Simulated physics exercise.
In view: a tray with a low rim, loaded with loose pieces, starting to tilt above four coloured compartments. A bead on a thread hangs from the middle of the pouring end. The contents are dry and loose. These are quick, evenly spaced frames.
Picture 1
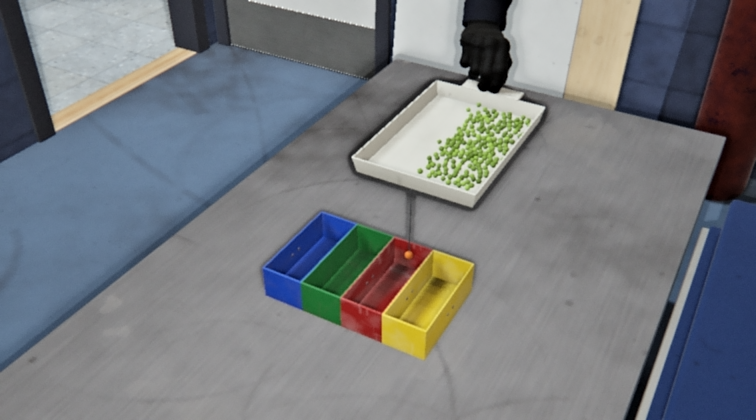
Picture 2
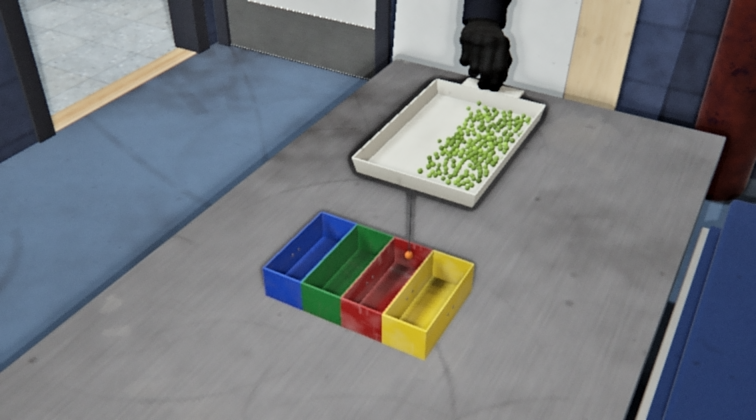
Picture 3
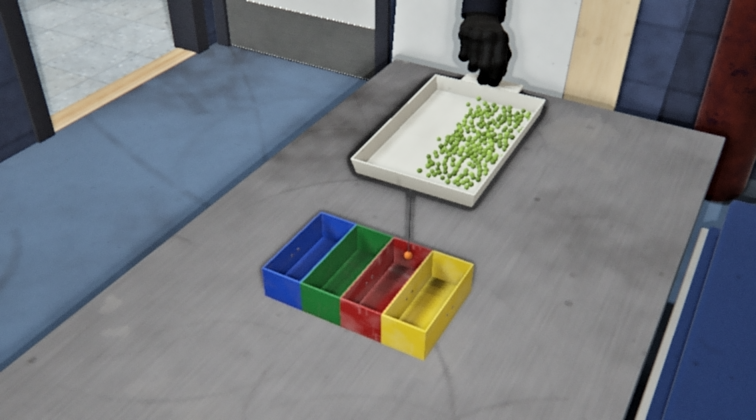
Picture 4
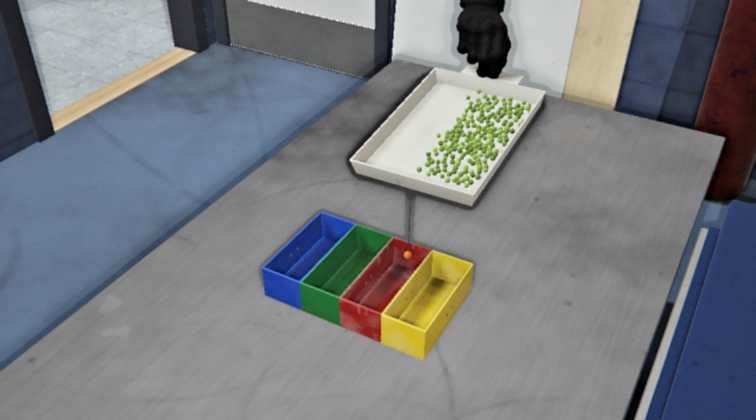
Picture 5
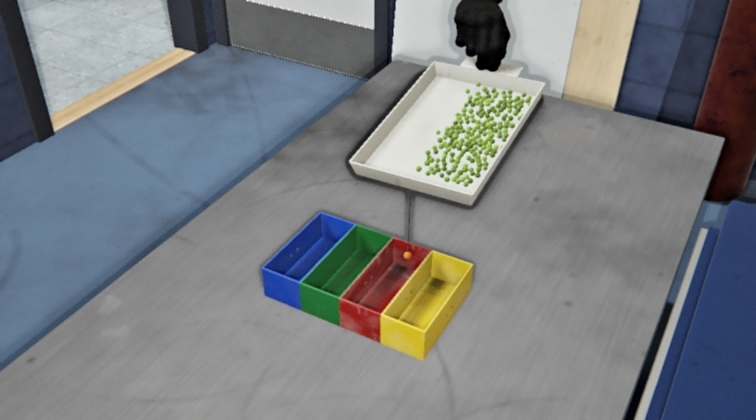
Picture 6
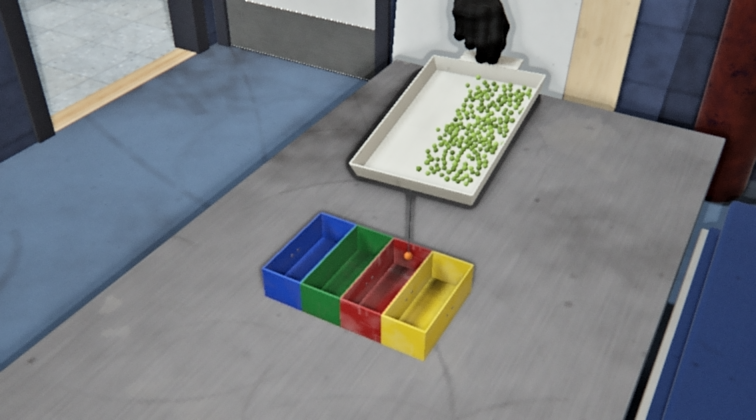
A black-gloved hand slowly raised the far end of a white tray of green peas, tilting it slightly toward the blue, green, red and yellow compartments, while the peas barely shifted.
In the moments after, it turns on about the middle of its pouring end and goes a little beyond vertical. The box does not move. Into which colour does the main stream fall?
Fullest: The green cell.
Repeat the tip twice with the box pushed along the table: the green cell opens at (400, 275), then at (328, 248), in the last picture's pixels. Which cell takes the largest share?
The first try: The cell in blue. The second: Red.
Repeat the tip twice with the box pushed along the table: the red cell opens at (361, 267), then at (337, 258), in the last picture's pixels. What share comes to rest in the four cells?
In turn 100 and 80 in a hundred.
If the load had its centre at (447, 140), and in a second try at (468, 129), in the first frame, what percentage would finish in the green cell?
Roughly 70 per cent, and 70 per cent.
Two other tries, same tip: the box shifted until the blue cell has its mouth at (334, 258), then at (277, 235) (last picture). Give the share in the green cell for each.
In turn 40 and 0 in a hundred.
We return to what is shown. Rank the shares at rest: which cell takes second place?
In second place: The red cell.
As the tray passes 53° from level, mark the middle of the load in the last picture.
Close to (408, 166).
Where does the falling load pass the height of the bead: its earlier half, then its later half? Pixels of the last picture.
Around (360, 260) and then (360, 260).
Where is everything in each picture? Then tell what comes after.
Corners of the pouring end (357, 157) and (473, 192), level; middle of the load (479, 148), dried peas; bead on its thread (409, 255); blue cell (283, 286); green cell (321, 301); red cell (362, 317); yellow cell (404, 334), in the first frame.
Corners of the pouring end (357, 157) and (473, 192), level; middle of the load (479, 147), in the second frame.
Corners of the pouring end (356, 158) and (472, 192), tipped barely, lowest at the left corner; middle of the load (479, 145), in the third frame.
Corners of the pouring end (355, 159) and (471, 191), tipped a little, lowest at the left corner; middle of the load (479, 140), in the fourth frame.
Corners of the pouring end (354, 160) and (470, 191), tipped a little, lowest at the left corner; middle of the load (478, 136), in the fifth frame.
Corners of the pouring end (354, 162) and (470, 192), tipped a little, lowest at the left corner; middle of the load (479, 133); blue cell (282, 287); green cell (321, 302); red cell (361, 318); yellow cell (403, 335), in the sixth frame.
Just after the last frame, tray tipped steeply; almost all on the tray; just a few falling or outside the box.
A moment on, tray tipped right over; almost all on the tray; just a few in the green cell; just a few in the blue cell.
Further on, tray tipped past a quarter turn; roughly half in the green cell; roughly a third in the red cell; about a tenth in the yellow cell; just a few in the blue cell; just a few falling or outside the box.
When it is over, tray tipped past a quarter turn; roughly half in the green cell; roughly a third in the red cell; about a tenth in the yellow cell; just a few in the blue cell; just a few outside the box.
